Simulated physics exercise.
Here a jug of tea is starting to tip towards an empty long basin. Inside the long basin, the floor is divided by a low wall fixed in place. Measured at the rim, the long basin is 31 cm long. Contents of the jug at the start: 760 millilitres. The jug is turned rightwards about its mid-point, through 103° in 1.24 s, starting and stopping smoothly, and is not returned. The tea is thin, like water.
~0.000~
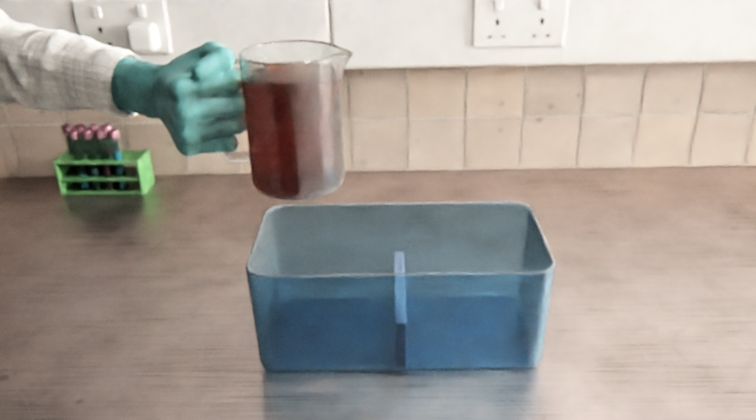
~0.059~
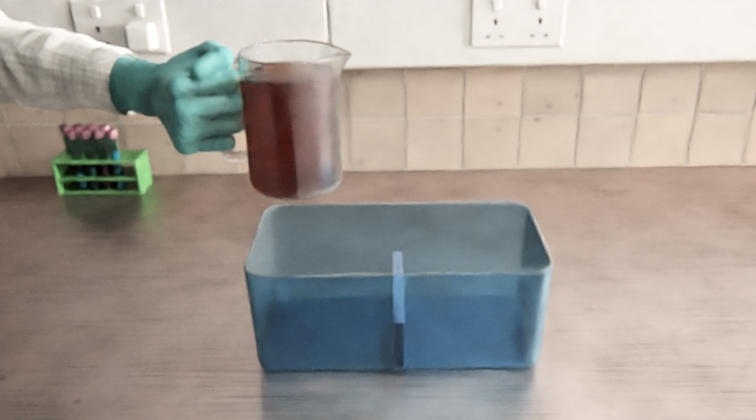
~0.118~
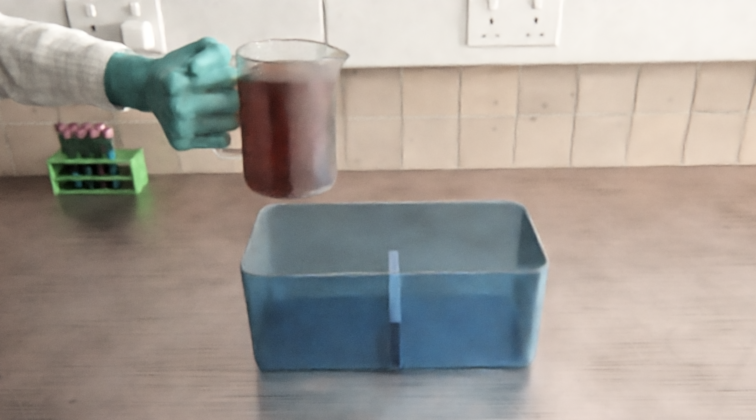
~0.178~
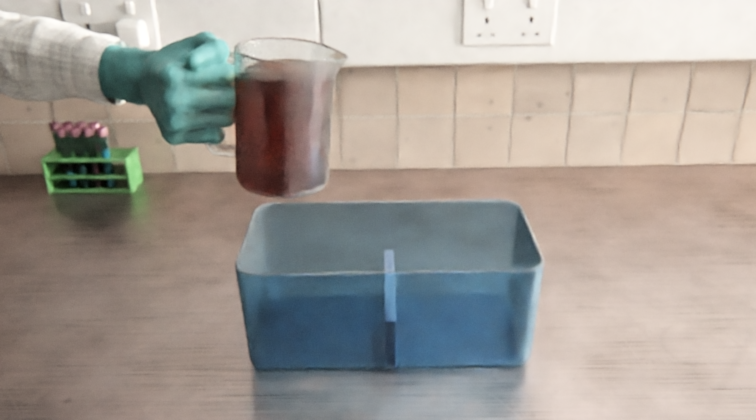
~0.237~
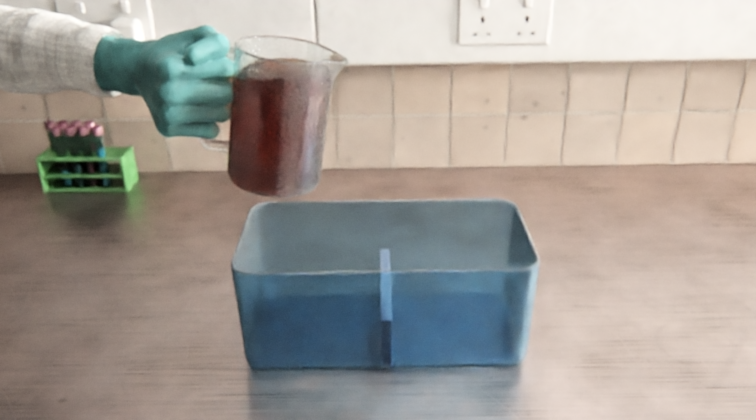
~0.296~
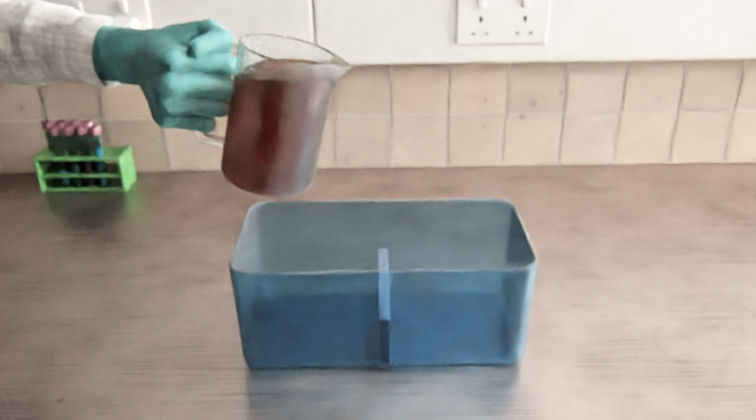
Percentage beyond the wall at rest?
96 per cent.
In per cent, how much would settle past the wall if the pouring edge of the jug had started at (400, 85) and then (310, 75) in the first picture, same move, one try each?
In order, 95 and 45 per cent.
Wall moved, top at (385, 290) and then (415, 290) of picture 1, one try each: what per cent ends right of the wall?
100 % and 95 %.
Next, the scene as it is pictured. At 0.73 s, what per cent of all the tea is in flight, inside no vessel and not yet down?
It comes to about 10 percent.
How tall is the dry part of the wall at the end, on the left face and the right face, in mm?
Noted: Left near 60 mm, right near 28 mm.
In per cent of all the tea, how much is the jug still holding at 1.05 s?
40 in a hundred, give or take.
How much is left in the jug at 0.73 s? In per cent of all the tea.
Some 86 % of it is still there.
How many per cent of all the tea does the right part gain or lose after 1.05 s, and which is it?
A gain, roughly 56.
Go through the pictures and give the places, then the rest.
The first frame shows tilt 0°; pouring edge (352, 53); surface from (246, 72) to (339, 71); the long basin's rim runs from (257, 239) to (541, 235); the wall's top is at (400, 285).
The second frame shows tilt 1°; pouring edge (351, 53); surface from (245, 72) to (337, 71).
The third frame shows tilt 2°; pouring edge (349, 54); surface from (242, 70) to (334, 71).
The fourth frame shows tilt 5°; pouring edge (348, 56); surface from (241, 70) to (333, 70).
The fifth frame shows tilt 9°; pouring edge (348, 60); surface from (238, 72) to (331, 69).
The sixth frame shows tilt 14°; pouring edge (351, 66); surface from (239, 73) to (337, 69).
Then, 0.73 s in, the tilt is 66° and 86 per cent is still to pour, 0 is left of the wall and 3 right of it.
Then, 1.05 s in, the tilt is 97° and 41 per cent is still to pour, 0 is left of the wall and 40 right of it.
Then, 1.38 s in, the tilt is 103° and 7 per cent is still to pour, 1 is left of the wall and 87 right of it.
Then, 1.74 s in, the tilt is 103° and 0 per cent is still to pour, 2 is left of the wall and 96 right of it.
Finally, 3 per cent lies left of the wall, 96 right of it and 1 outside.
